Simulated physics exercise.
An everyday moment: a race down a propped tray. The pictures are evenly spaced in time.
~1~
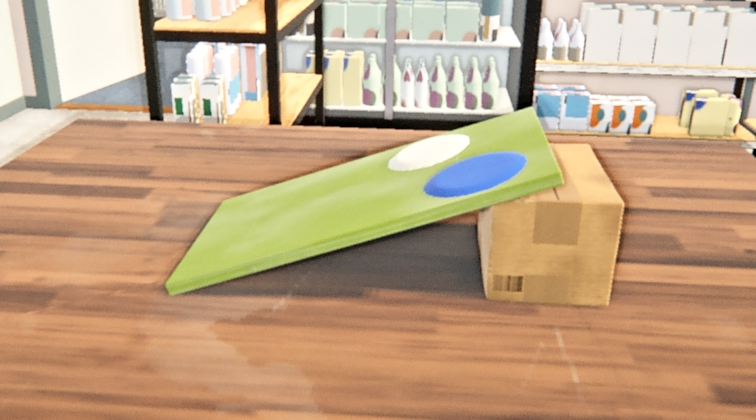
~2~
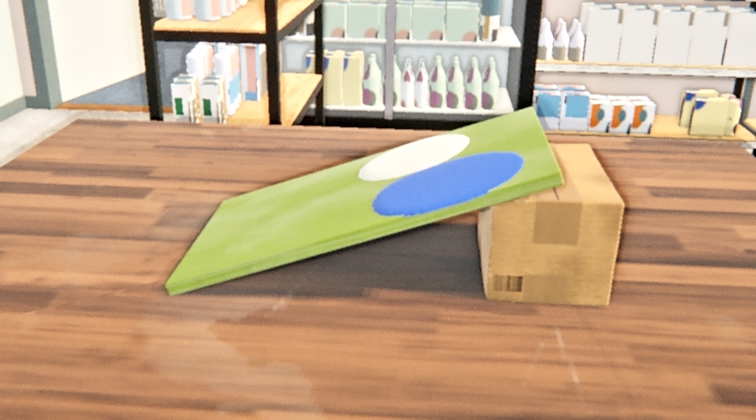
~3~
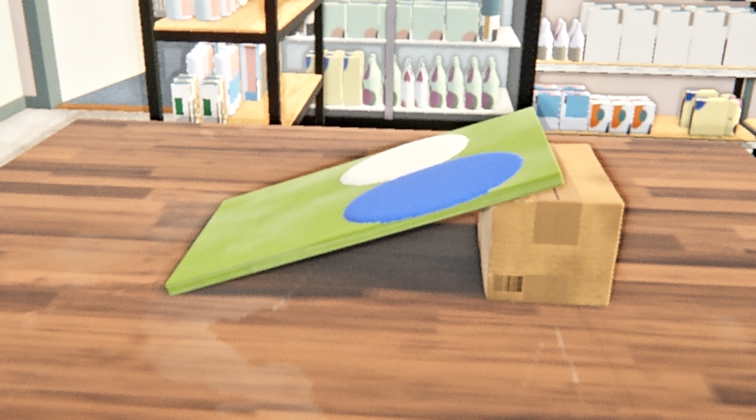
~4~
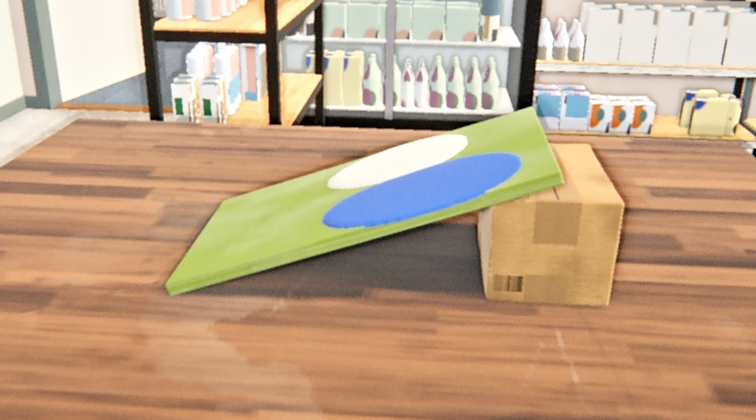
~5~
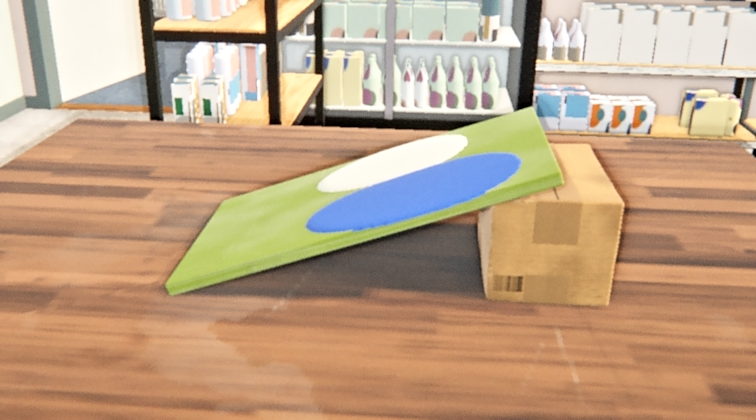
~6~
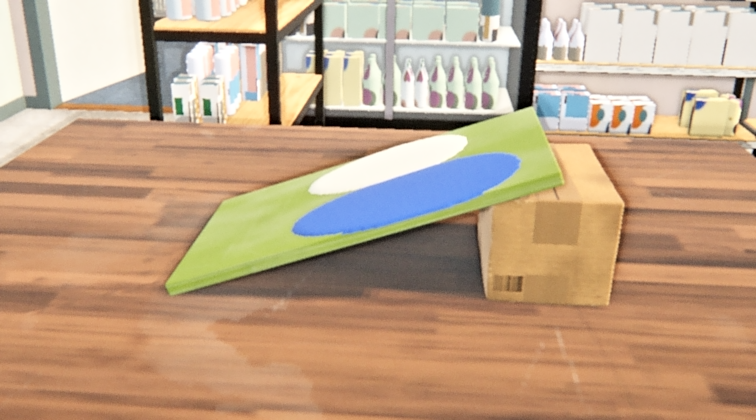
A green tray leans on a brown cardboard box at the right of a wooden tabletop, seen from slightly above and side-on, with stocked shop shelves behind. A white patch of sauce lies on the tray's far side and a larger blue one on its near side. Both stretch down the slope to the left, quickly then more slowly, while the camera stays still.
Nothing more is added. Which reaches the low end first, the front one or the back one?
The front one.
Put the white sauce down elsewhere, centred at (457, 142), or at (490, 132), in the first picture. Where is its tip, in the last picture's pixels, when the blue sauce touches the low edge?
First near (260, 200), then near (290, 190).
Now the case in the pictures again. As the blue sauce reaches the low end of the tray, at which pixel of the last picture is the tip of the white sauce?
Near (244, 206).
A moment on, the blue sauce is three quarters of the way down; the white sauce is three quarters of the way down.
Further on, the blue sauce is close to the edge; the white sauce is close to the edge.
When it is over, the blue sauce is at the low edge; the white sauce is close to the edge.
